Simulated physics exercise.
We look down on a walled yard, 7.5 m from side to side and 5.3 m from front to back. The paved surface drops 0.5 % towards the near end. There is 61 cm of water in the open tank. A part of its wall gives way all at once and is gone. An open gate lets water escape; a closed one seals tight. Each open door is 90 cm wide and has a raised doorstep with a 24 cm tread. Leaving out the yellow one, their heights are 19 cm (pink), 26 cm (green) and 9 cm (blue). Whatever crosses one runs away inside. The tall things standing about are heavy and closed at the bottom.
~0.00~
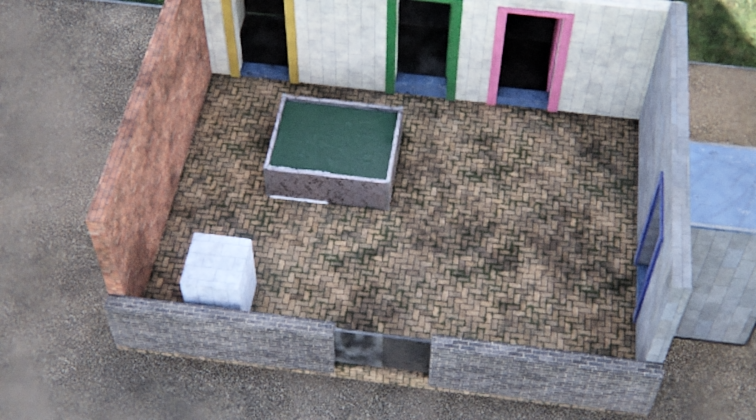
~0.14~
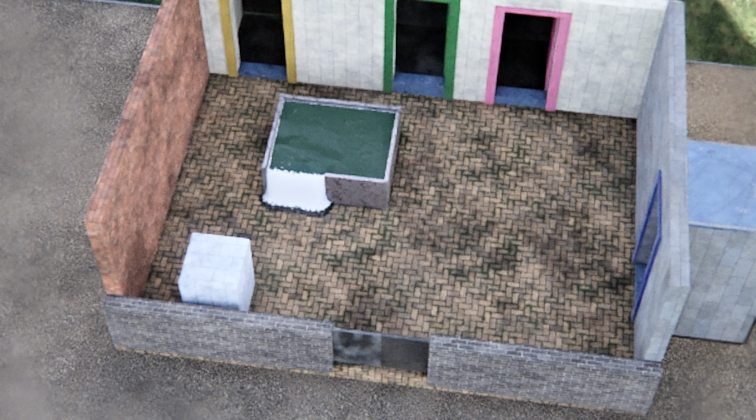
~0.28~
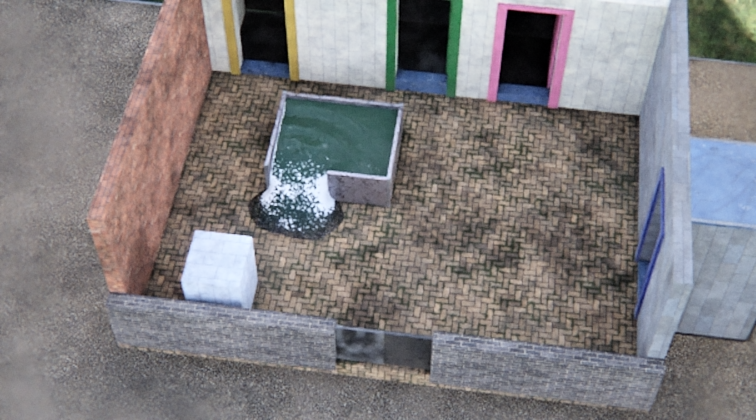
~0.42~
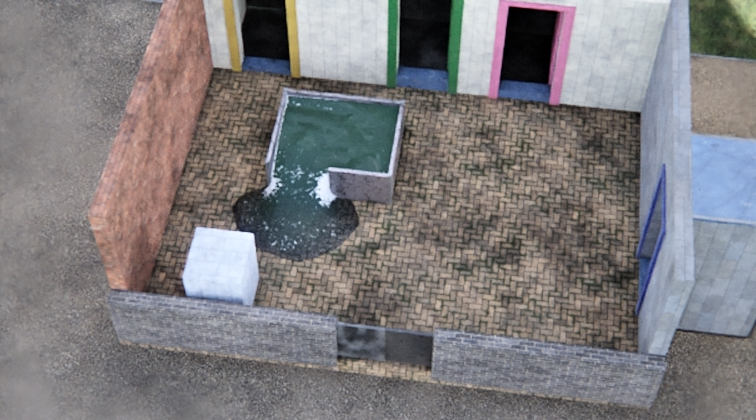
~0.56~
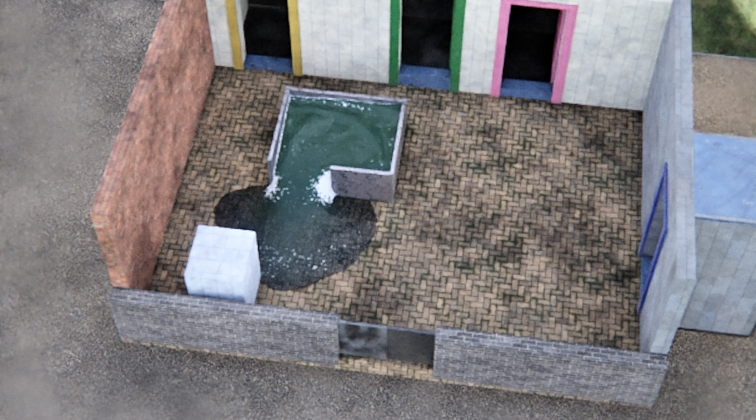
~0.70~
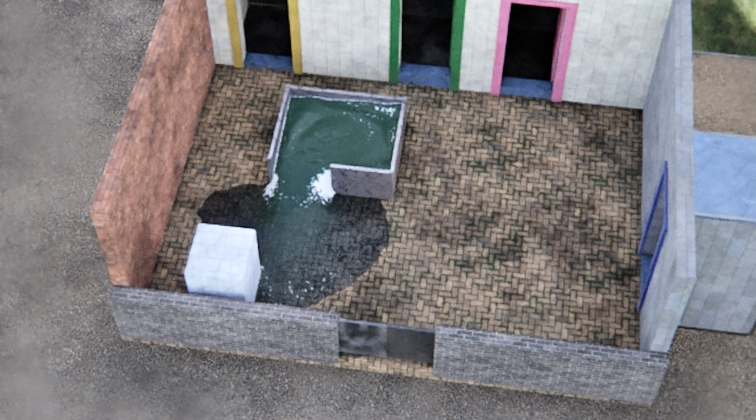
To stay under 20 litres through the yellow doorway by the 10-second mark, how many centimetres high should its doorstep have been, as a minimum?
Some 7.5 cm above the ground.
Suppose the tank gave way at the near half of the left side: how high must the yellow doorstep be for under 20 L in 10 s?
Some 11.5 cm.
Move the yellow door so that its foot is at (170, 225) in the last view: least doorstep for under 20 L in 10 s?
About 18 cm.
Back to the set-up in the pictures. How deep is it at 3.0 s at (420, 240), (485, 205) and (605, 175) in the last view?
In that order: 0, 0 and 0 cm.
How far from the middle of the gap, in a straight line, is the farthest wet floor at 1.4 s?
About 3.2 m.
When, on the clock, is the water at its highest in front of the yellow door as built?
At about 6.0 s.
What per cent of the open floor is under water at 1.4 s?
About 20 per cent.
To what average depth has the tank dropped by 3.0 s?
Roughly 24 cm on average.
After 1.4 s water covers 20 % of the floor, deepest (33 cm) near (290, 190); it has not reached the yellow door.
After 3.0 s water covers 35 % of the floor, deepest (27 cm) near (163, 320); it has not reached the yellow door.
After 10.0 s water covers 90 % of the floor, deepest (9 cm) near (553, 102); 6 cm at the yellow door, 1 litre in over its 11 cm doorstep.
At the yellow door as built, the water arrived by 4.4 s and peaked near 12 cm at 6.0 s.
Run again over the same 10 s with other heights there, 29 litres in over 6.5 cm, 8 litres over 9 cm. The limit of 20 litres is kept from about 7.5 cm up.
